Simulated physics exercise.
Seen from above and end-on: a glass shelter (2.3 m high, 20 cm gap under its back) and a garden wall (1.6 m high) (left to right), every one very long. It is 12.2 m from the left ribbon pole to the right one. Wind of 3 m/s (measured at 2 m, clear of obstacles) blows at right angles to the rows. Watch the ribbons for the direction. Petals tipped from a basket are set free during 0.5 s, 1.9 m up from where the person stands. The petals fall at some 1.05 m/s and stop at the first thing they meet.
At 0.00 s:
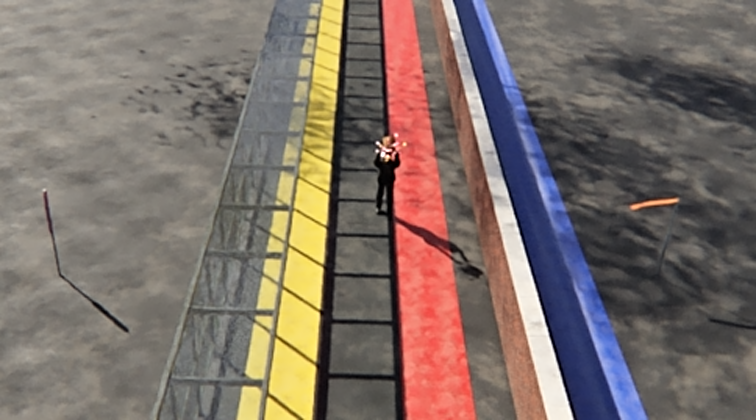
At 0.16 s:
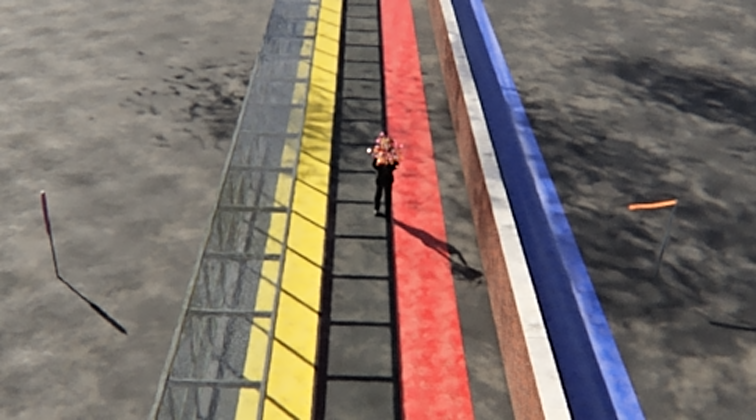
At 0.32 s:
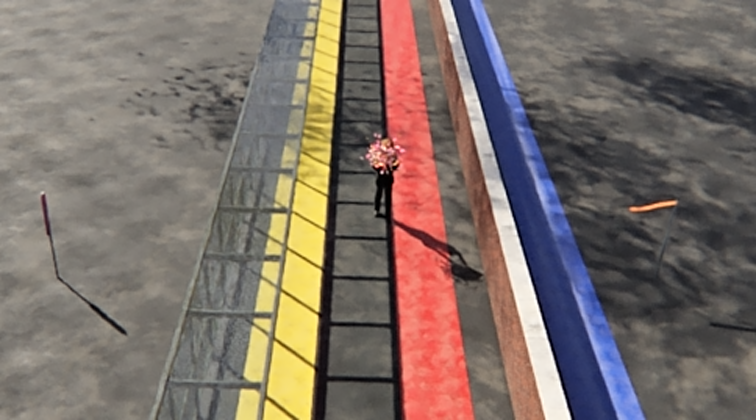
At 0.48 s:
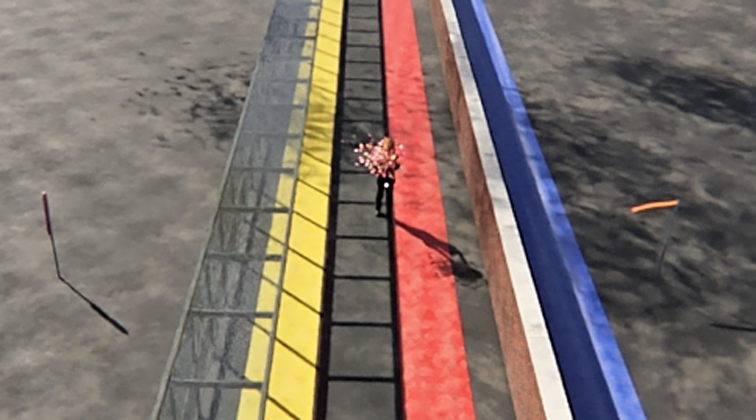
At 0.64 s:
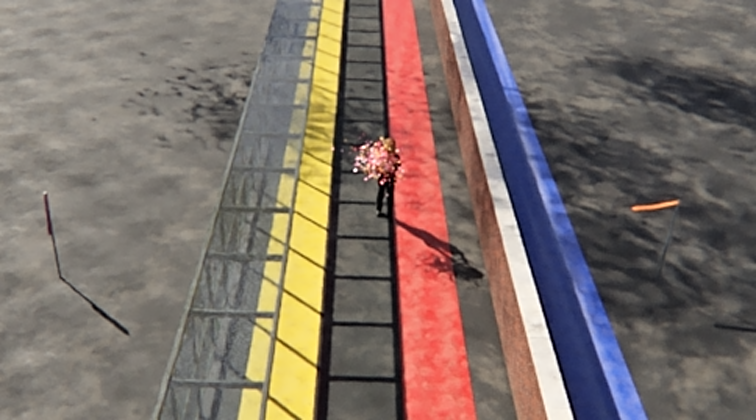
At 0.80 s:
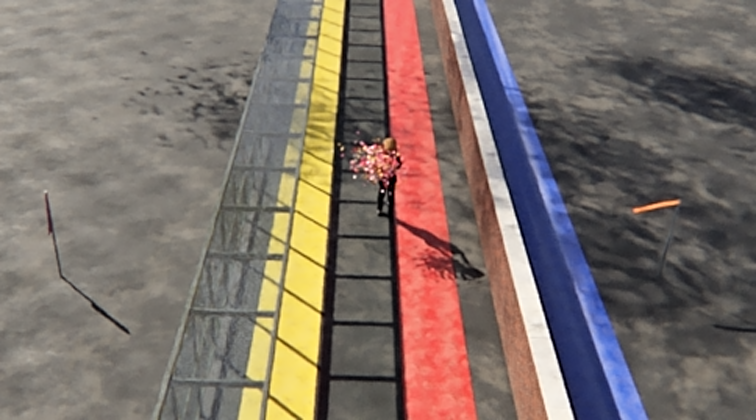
The video shows, from above, a figure standing between long yellow and red strips, with a glass structure left and a wall right, as pink petals spread around the figure and drift slightly left while an orange ribbon streams left.
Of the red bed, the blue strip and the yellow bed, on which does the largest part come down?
It is red that catches most.
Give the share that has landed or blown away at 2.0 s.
Near 5 %.
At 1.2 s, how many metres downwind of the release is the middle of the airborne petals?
Roughly 0.5 m.
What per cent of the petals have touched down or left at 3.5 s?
Some 60 per cent.
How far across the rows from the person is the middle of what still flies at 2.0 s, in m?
About 0.0 m.
After 1.2 s, 0 % is no longer flying here, and 0 % lies on the red bed, 0 % on the blue strip and 0 % on the yellow bed; the middle of what still flies is 1.4 m above the low ground, near (374, 174).
After 2.0 s, 6 % is no longer flying here, and 2 % lies on the red bed, 0 % on the blue strip and 0 % on the yellow bed; the middle of what still flies is 1.0 m above the low ground, near (377, 191).
After 3.5 s, 58 % is no longer flying here, and 34 % lies on the red bed, 0 % on the blue strip and 0 % on the yellow bed; the middle of what still flies is 0.5 m above the low ground, near (392, 208).
After 8.0 s, 98 % is no longer flying here, and 67 % lies on the red bed, 0 % on the blue strip and 0 % on the yellow bed.
After 45.0 s, 100 % is no longer flying here, and 69 % lies on the red bed, 0 % on the blue strip and 0 % on the yellow bed.
